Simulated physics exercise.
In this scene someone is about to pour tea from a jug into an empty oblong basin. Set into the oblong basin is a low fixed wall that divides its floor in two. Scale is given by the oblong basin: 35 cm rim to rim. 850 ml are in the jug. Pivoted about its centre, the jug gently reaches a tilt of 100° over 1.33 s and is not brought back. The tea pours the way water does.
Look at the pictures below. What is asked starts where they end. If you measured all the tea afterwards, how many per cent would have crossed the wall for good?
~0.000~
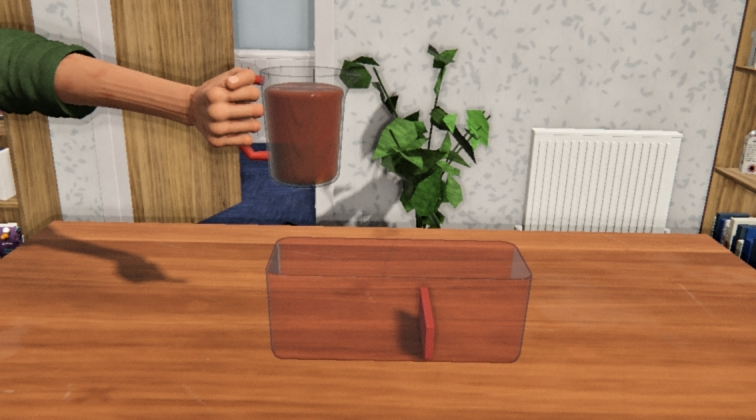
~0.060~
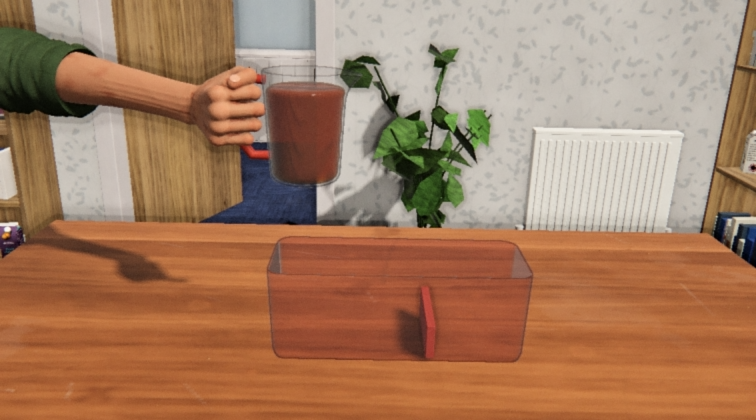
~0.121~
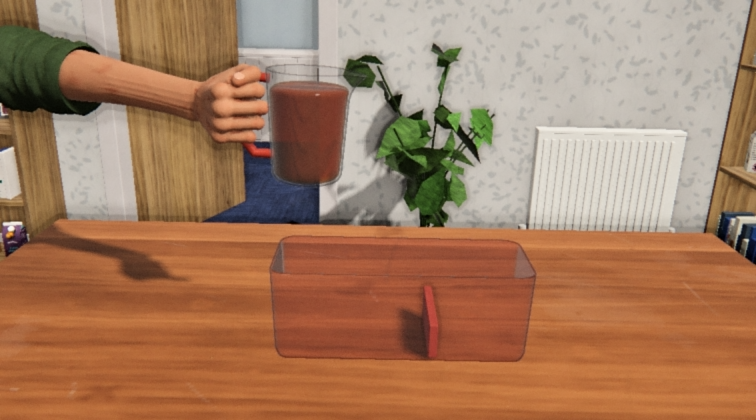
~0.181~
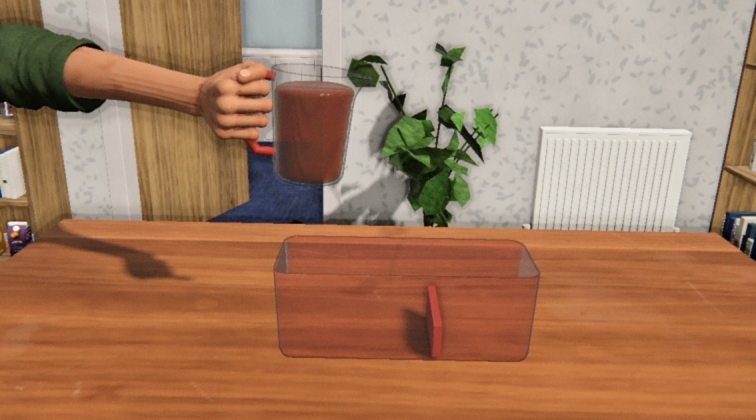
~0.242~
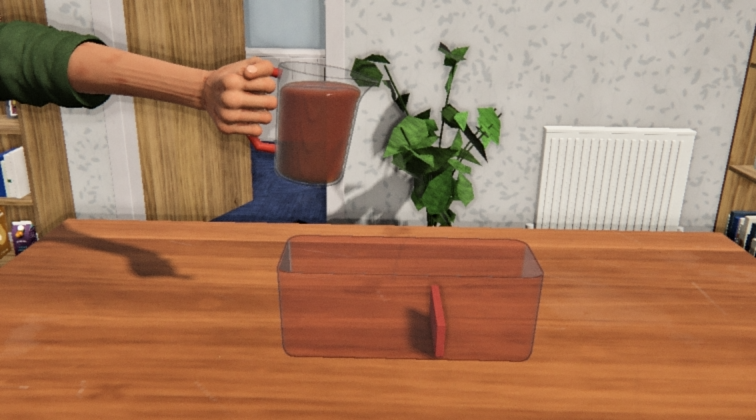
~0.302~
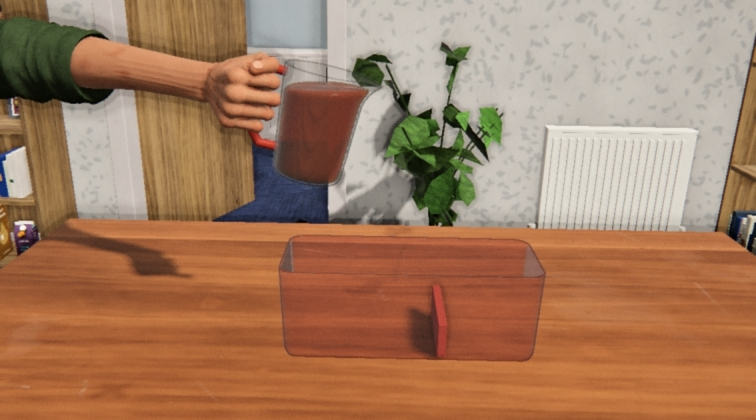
Around 44 per cent would have crossed.
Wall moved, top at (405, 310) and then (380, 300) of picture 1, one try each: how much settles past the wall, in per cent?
It comes to 85 per cent, and then 95 per cent.
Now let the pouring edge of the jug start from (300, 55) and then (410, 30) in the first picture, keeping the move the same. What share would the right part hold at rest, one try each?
5 in a hundred, followed by 90 in a hundred.
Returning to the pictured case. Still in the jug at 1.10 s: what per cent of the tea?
38 %.
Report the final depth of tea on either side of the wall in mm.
Left 18 mm, right 26 mm.
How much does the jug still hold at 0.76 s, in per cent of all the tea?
Fraction remaining: Approx. 84 per cent.
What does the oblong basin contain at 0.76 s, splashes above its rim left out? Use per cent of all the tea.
Roughly 3 percent of it.
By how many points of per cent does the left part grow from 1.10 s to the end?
42 %.
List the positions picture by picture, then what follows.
The first picture shows tilt 0°; pouring edge (361, 74); surface from (265, 87) to (345, 89); the oblong basin's rim runs from (272, 256) to (523, 261); the wall's top is at (427, 307).
The second picture shows tilt 1°; pouring edge (362, 74); surface from (267, 86) to (347, 88).
The third picture shows tilt 2°; pouring edge (367, 75); surface from (271, 85) to (351, 89).
The fourth picture shows tilt 5°; pouring edge (372, 78); surface from (276, 86) to (356, 89).
The fifth picture shows tilt 8°; pouring edge (379, 81); surface from (281, 85) to (363, 89).
The sixth picture shows tilt 12°; pouring edge (383, 86); surface from (285, 86) to (370, 89).
Then, 0.76 s in, the tilt is 61° and 84 per cent is still to pour, 1 is left of the wall and 2 right of it.
Then, 1.10 s in, the tilt is 93° and 38 per cent is still to pour, 11 is left of the wall and 29 right of it.
Then, 1.45 s in, the tilt is 100° and 5 per cent is still to pour, 45 is left of the wall and 44 right of it.
Then, 1.83 s in, the tilt is 100° and 0 per cent is still to pour, 54 is left of the wall and 44 right of it.
Finally, 54 per cent lies left of the wall, 44 right of it and 1 outside.
